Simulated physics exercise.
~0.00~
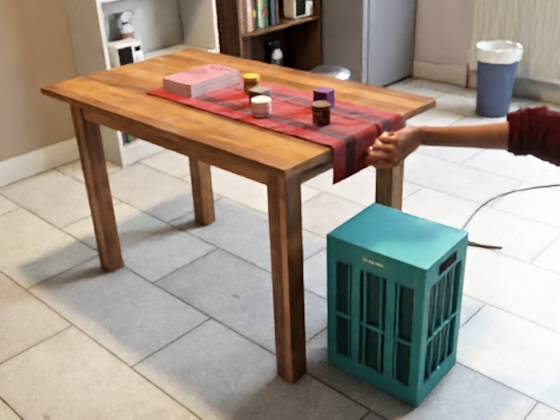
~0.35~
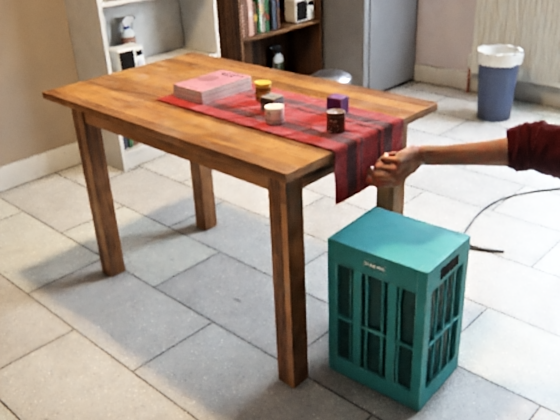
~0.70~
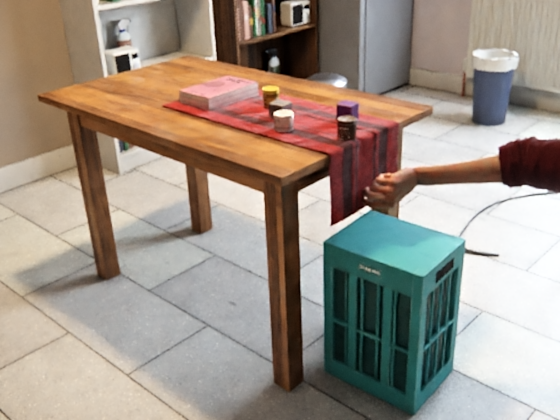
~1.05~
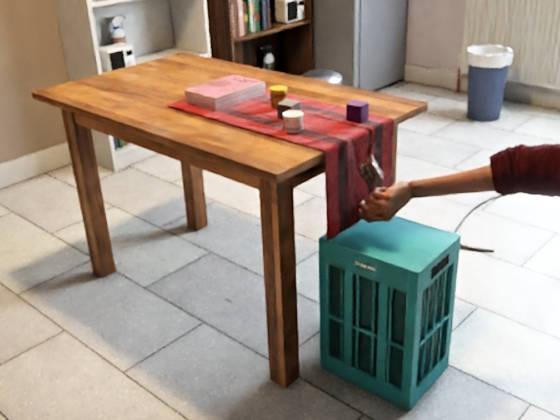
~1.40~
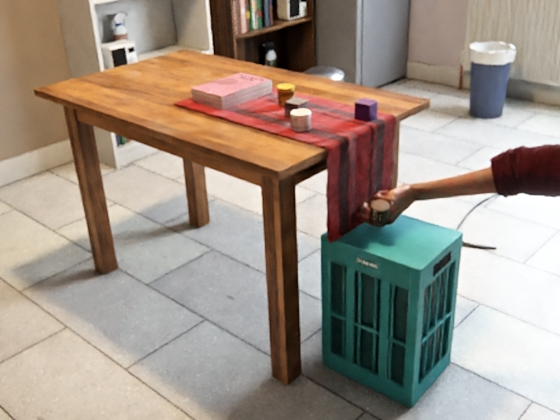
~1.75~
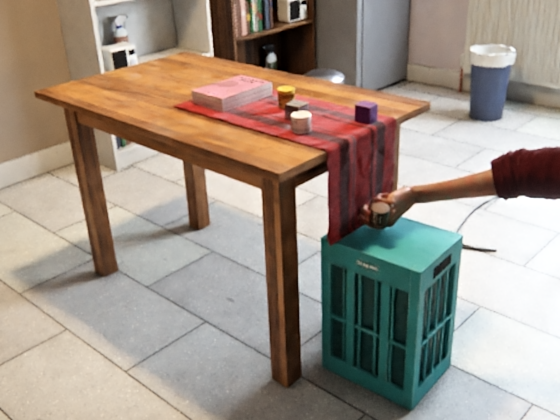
In a room with a tiled floor, a hand slowly pulled a red cloth down over the end of a wooden table, carrying small pots and a purple cube along, until one pot dropped off the edge and the hem rested on the turquoise crate.
